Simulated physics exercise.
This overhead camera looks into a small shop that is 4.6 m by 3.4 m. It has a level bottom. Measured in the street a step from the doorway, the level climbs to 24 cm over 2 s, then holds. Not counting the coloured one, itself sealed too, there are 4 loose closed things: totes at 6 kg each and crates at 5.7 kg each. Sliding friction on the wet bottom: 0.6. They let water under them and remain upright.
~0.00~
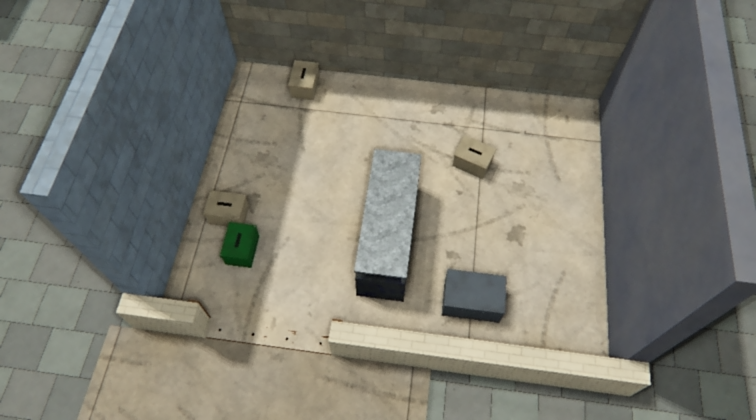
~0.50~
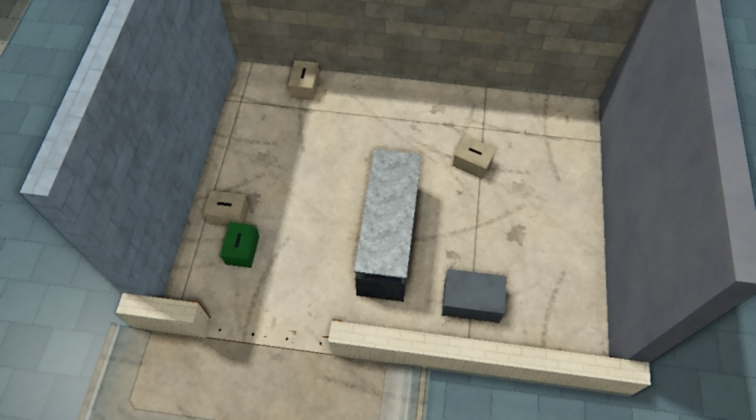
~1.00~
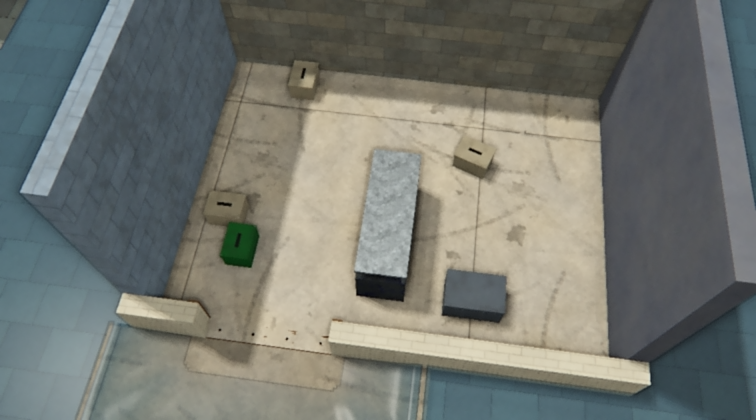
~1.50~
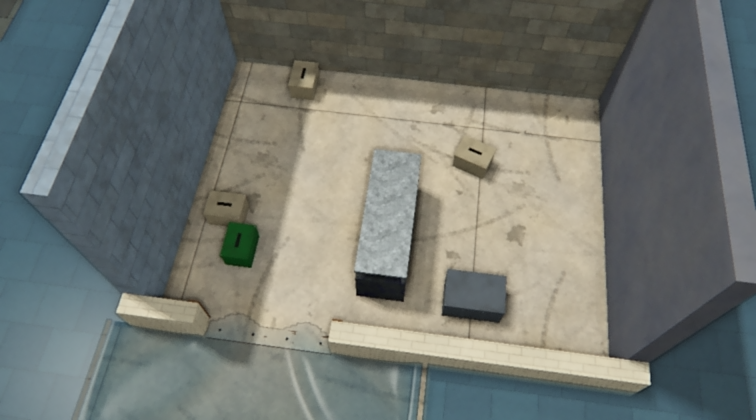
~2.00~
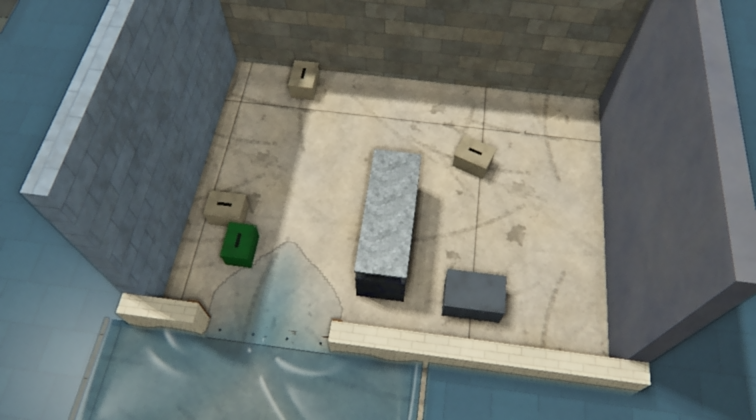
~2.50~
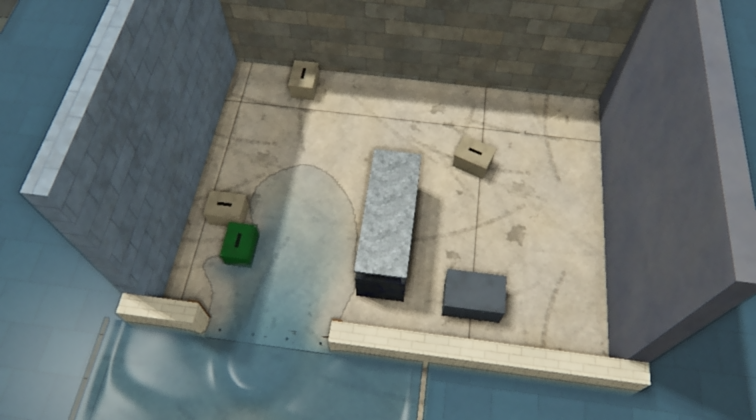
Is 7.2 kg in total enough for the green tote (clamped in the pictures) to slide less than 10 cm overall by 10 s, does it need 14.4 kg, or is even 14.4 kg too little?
Even 14.4 kg is too little.
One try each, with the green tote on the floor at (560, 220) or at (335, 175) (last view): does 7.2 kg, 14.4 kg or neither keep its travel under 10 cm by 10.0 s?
In that order: No load works; no load works.
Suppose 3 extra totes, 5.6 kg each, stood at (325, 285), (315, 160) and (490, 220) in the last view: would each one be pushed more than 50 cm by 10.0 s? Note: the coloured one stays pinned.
In the order given, beyond the mark, then beyond the mark, and last within the mark.
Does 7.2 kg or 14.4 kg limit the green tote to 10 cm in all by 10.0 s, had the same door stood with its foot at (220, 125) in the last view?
That way, the small mass suffices.
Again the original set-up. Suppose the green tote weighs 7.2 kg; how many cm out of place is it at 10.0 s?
Close to 200 centimetres.
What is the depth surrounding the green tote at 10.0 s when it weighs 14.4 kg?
About 18 cm.
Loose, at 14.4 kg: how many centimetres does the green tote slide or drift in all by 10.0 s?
The distance adds up to about 120 cm.
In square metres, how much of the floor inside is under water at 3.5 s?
Some 7.0 m2 of it.
After 3.5 s the green tote would be 54 cm from its start with 7.2 kg and 30 cm from its start with 14.4 kg; 5 cm of water round it then.
After 4.5 s the green tote would be 129 cm from its start with 7.2 kg and 40 cm from its start with 14.4 kg; 6 cm of water round it then.
After 7.0 s the green tote would be 193 cm from its start with 7.2 kg and 73 cm from its start with 14.4 kg; 14 cm of water round it then.
After 10.0 s the green tote would be 223 cm from its start with 7.2 kg and 113 cm from its start with 14.4 kg; 18 cm of water round it then.
